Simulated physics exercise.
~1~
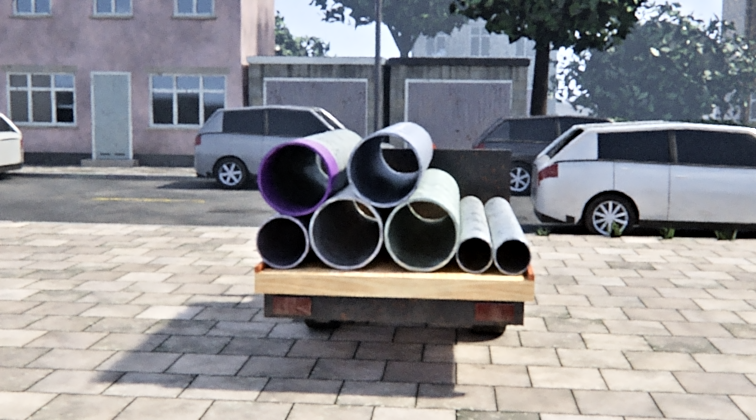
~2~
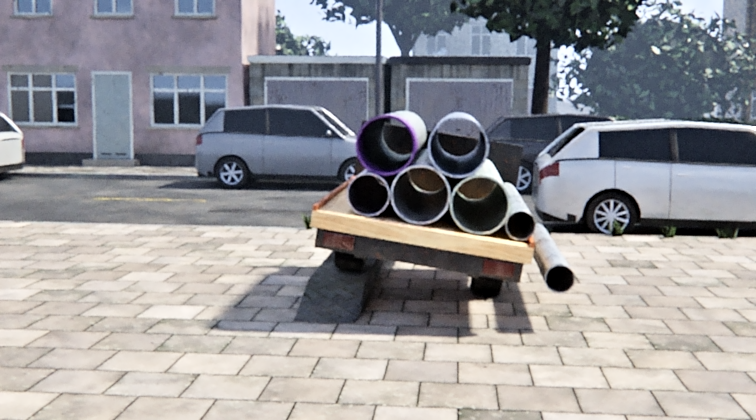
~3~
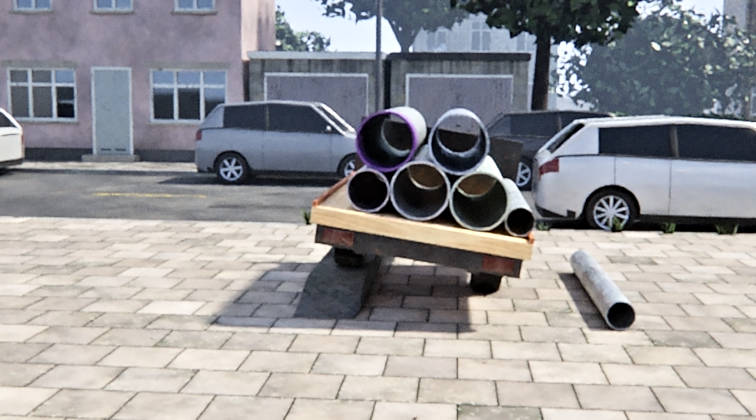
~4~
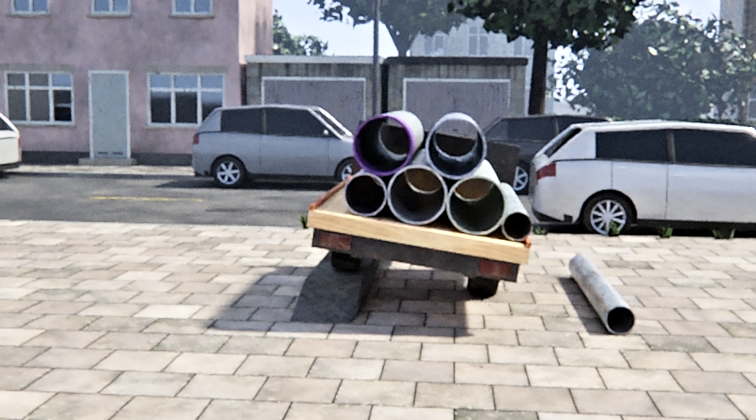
On a paved area beside a street with parked cars, a low trailer stacked with seven hollow pipes tilts to the right as its left wheel mounts a ramp, and one narrow pipe drops off the right side onto the paving, while the purple-rimmed pipe stays on top of the stack.
